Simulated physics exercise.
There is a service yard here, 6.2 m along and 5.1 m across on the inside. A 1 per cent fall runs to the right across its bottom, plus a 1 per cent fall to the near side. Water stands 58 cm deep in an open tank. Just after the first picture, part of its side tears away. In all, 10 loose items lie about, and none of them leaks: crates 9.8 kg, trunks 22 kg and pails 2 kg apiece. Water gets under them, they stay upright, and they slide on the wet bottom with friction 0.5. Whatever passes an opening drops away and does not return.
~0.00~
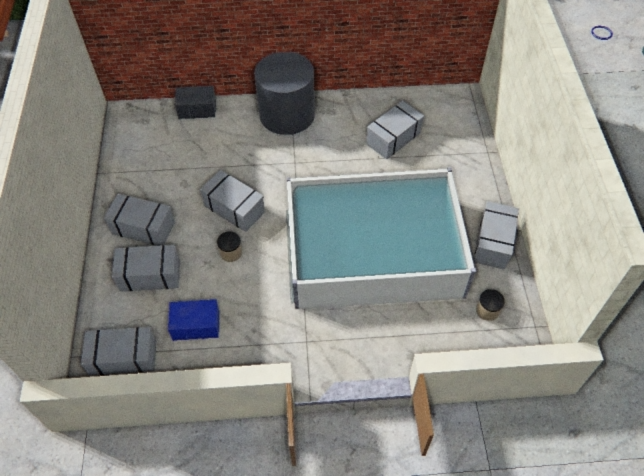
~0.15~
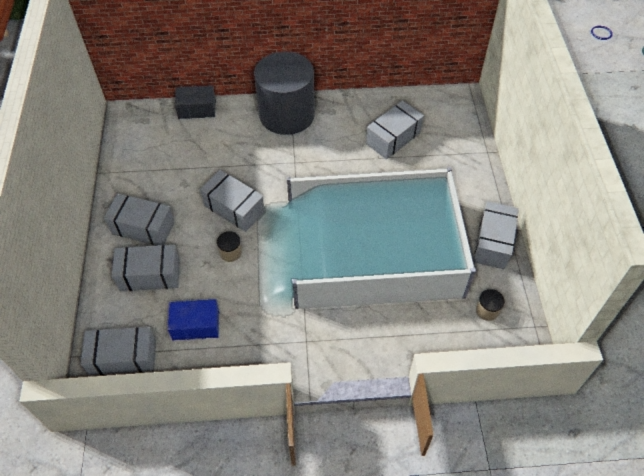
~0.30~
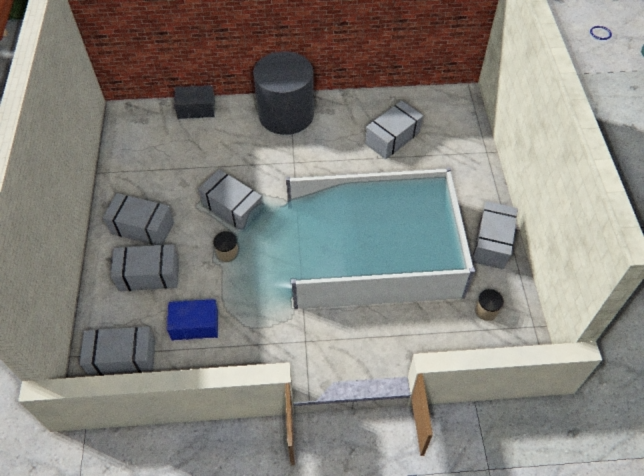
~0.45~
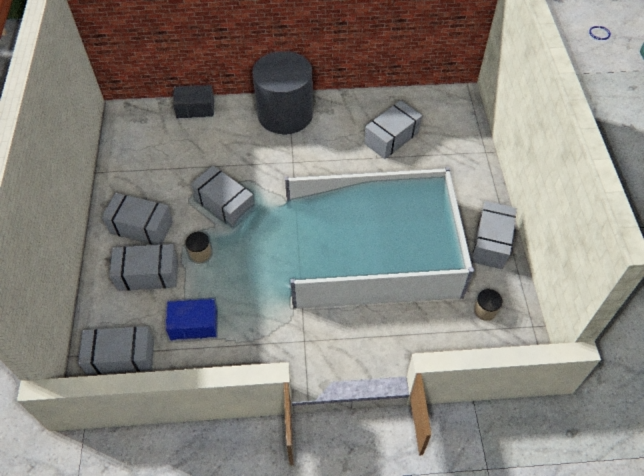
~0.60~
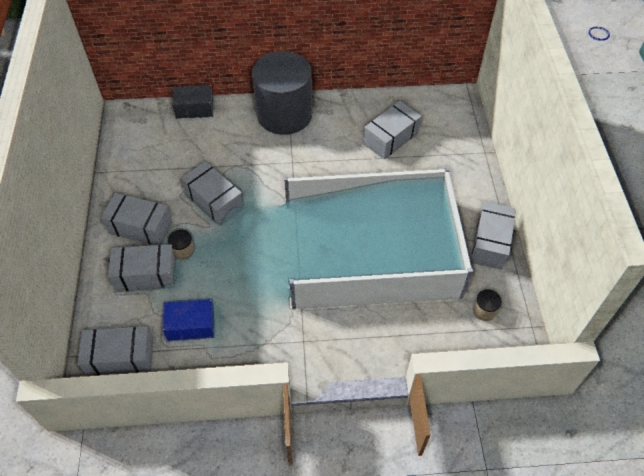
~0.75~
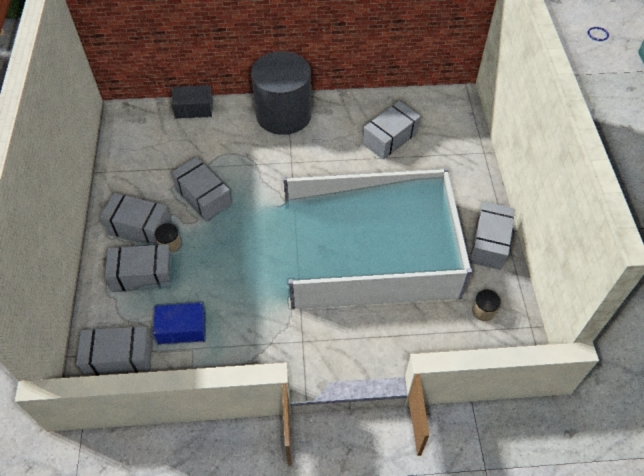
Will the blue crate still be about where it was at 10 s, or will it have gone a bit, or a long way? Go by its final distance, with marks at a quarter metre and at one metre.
Gone a long way.
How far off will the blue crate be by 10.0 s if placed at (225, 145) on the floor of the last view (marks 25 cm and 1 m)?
As it turns out, it is swept away.
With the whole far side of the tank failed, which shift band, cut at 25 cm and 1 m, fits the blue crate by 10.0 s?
After that, the blue crate shifts somewhat.
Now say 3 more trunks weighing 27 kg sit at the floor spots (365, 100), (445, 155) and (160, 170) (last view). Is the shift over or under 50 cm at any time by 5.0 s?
Going through them in the order asked, they come out shy of the mark, shy of the mark and clear of the mark.
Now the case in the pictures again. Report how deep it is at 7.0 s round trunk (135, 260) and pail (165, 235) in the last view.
About 8 and 7 cm.
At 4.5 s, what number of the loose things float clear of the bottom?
At that instant the tally stands at 7.
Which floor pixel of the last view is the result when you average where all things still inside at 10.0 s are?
They're centred close to (393, 221).
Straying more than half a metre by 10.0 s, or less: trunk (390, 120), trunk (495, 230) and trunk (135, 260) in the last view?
In sequence - stayed below the line; stayed below the line; crossed the line.
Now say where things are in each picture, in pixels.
In the first picture, the blue crate at (192, 314) rests on the ground; 3.4 m2 under water; 0 of 10 have shifted.
In the second picture, the blue crate at (192, 314) rests on the ground; 4.2 m2 under water; 0 of 10 have shifted.
In the third picture, the blue crate at (191, 314), on the bottom; water covers 5.1 m2; 0 of 10 have shifted.
In the fourth picture, the blue crate at (190, 314) rests on the ground; 6.1 m2 under water; 2 of 10 have shifted.
In the fifth picture, the blue crate at (187, 315), on the bottom; 7.0 m2 under water; 2 of 10 have shifted.
In the sixth picture, the blue crate at (178, 318) rests on the ground, 14 cm from its start; 8.3 m2 under water; 3 of 10 have shifted.
After 2.0 s the blue crate is near (154, 349), 0.6 m from its start, afloat; 0 of 10 are out; 5 afloat.
After 4.5 s the blue crate is near (298, 310), 1.4 m from its start, afloat; 0 of 10 are out; 7 afloat.
After 7.0 s the blue crate is near (532, 308), 4.4 m from its start, afloat; 0 of 10 are out; 5 afloat.
After 10.0 s the blue crate is near (511, 240), 4.4 m from its start, afloat; 0 of 10 are out; 8 afloat.
